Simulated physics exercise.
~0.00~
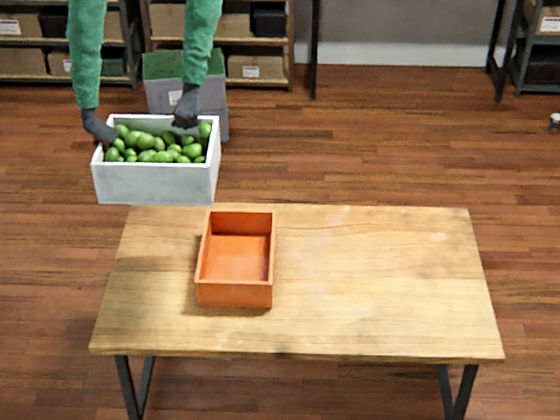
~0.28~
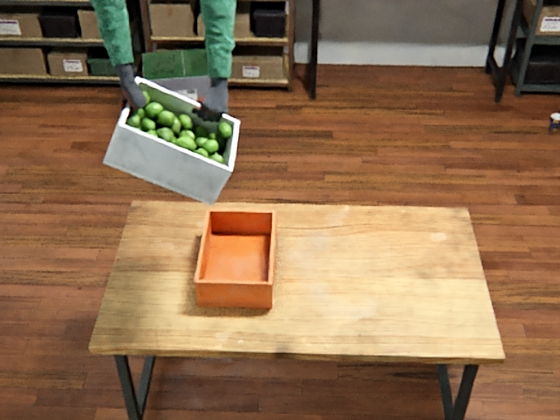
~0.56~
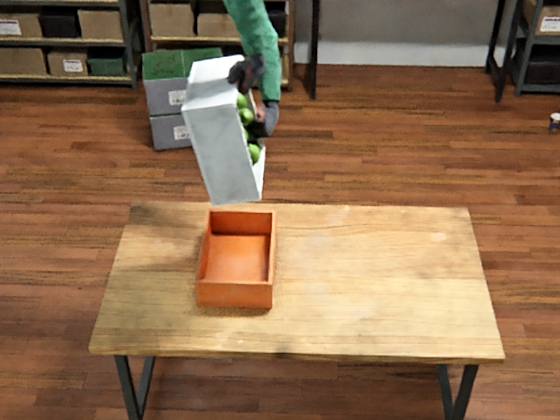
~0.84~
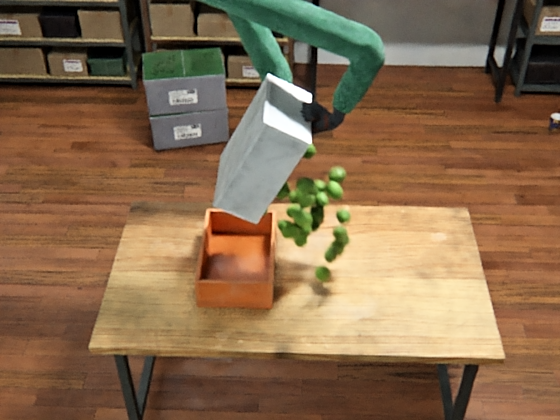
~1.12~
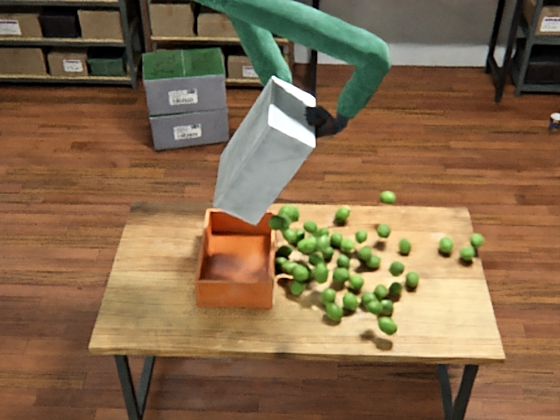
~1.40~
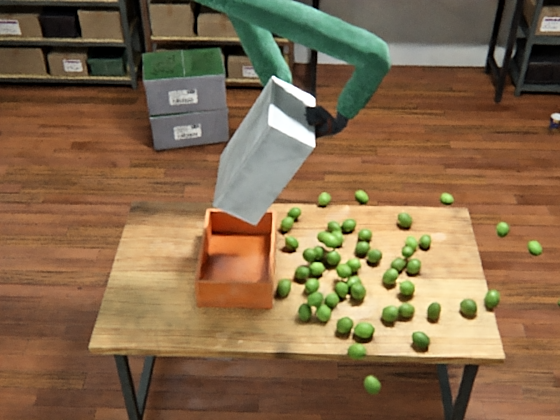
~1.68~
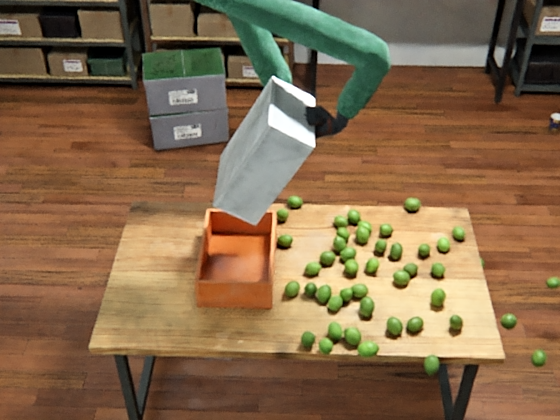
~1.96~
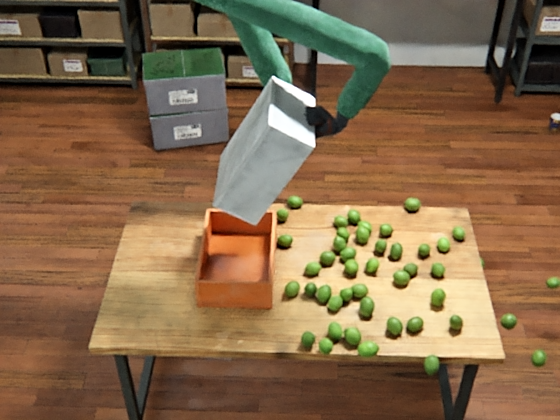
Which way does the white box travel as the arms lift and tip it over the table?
The white box moves to the right as it is lifted and tipped.
